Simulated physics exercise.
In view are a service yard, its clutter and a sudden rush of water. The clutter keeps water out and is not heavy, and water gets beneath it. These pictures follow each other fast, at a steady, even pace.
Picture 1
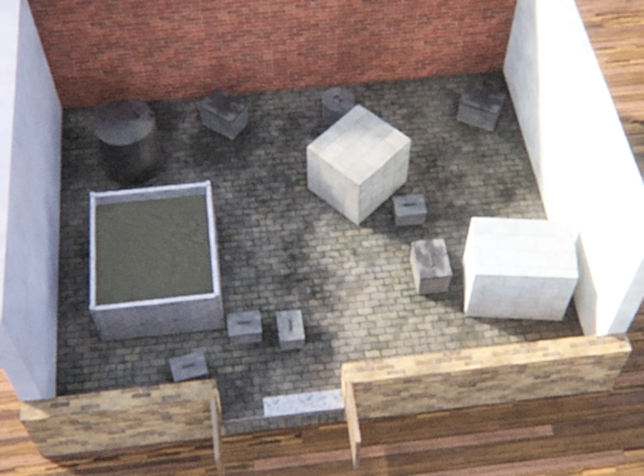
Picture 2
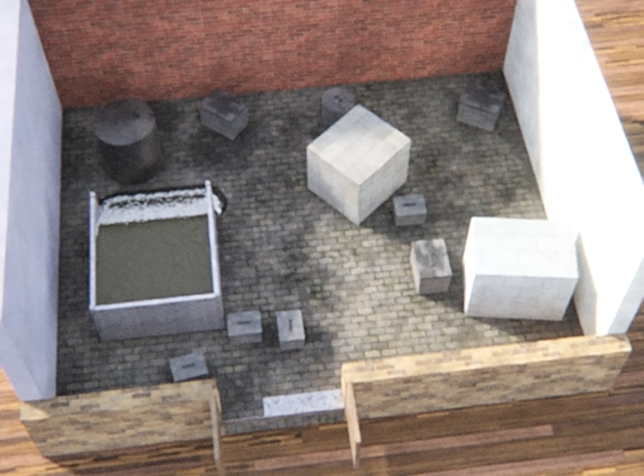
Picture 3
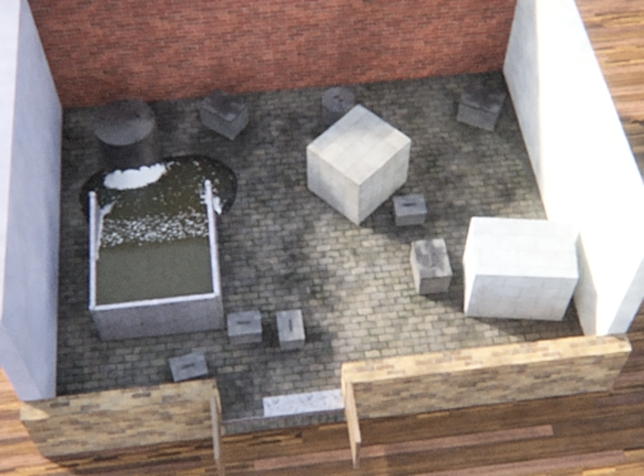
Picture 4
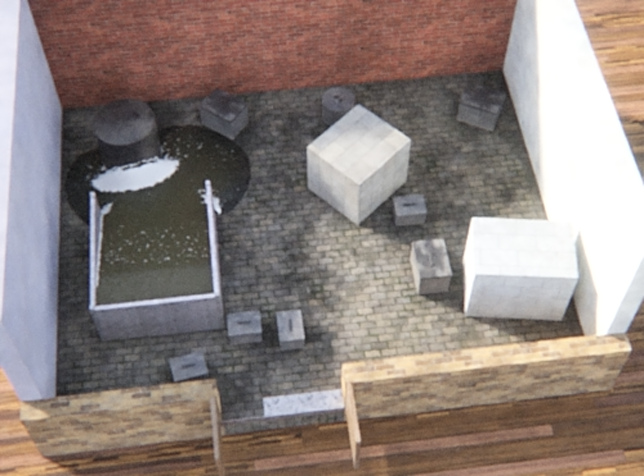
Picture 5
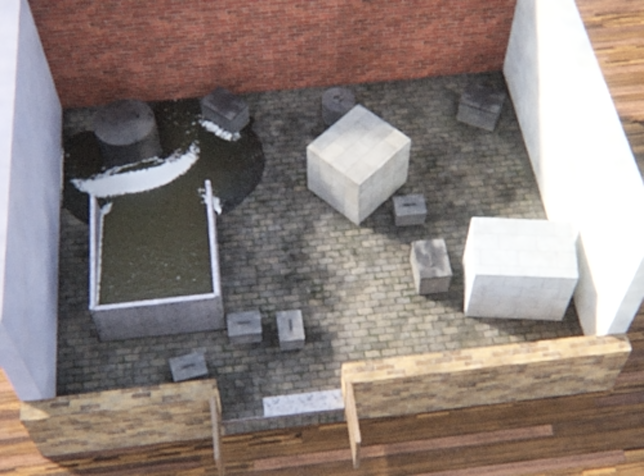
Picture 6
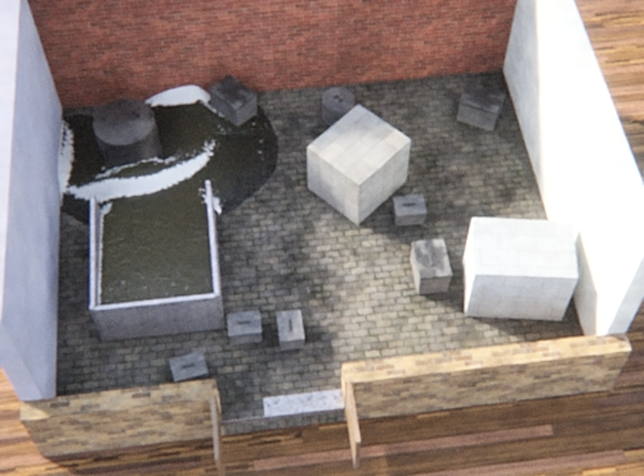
Walled service yard with scattered grey blocks, water bursting from an open tank, spreading around a drum and nudging one block.
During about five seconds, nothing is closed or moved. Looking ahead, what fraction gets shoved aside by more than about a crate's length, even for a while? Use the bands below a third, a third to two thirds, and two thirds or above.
It falls a third to two thirds.
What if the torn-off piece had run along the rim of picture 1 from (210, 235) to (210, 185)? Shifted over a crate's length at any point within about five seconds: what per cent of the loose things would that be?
About 50 %.
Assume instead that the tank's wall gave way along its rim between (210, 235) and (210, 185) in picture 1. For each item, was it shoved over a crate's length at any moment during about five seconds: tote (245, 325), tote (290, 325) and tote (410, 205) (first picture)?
First stays short of it, second stays short of it, third covers that distance.
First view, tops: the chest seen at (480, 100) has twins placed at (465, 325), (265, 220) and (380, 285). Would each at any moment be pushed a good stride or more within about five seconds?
The first sits tight, the second sits tight, the third sits tight.
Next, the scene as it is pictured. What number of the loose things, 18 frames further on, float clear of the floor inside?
Number: 2.
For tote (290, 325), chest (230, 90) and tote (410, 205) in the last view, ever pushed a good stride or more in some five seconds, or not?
Taking them as listed, the first remained nearby, the next cleared the mark, and the last remained nearby.
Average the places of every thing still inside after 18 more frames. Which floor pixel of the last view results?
I'd put it around pixel (388, 246).
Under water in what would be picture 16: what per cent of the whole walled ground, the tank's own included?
Estimate: Near 40 %.
A moment on, 1 of 8 are well off their spots; 1 afloat.
Next, 2 of 8 are well off their spots; 1 afloat.
Later, 3 of 8 are well off their spots; 2 afloat.
In the end, 3 of 8 are well off their spots, and 3 have been at some point; 2 afloat.
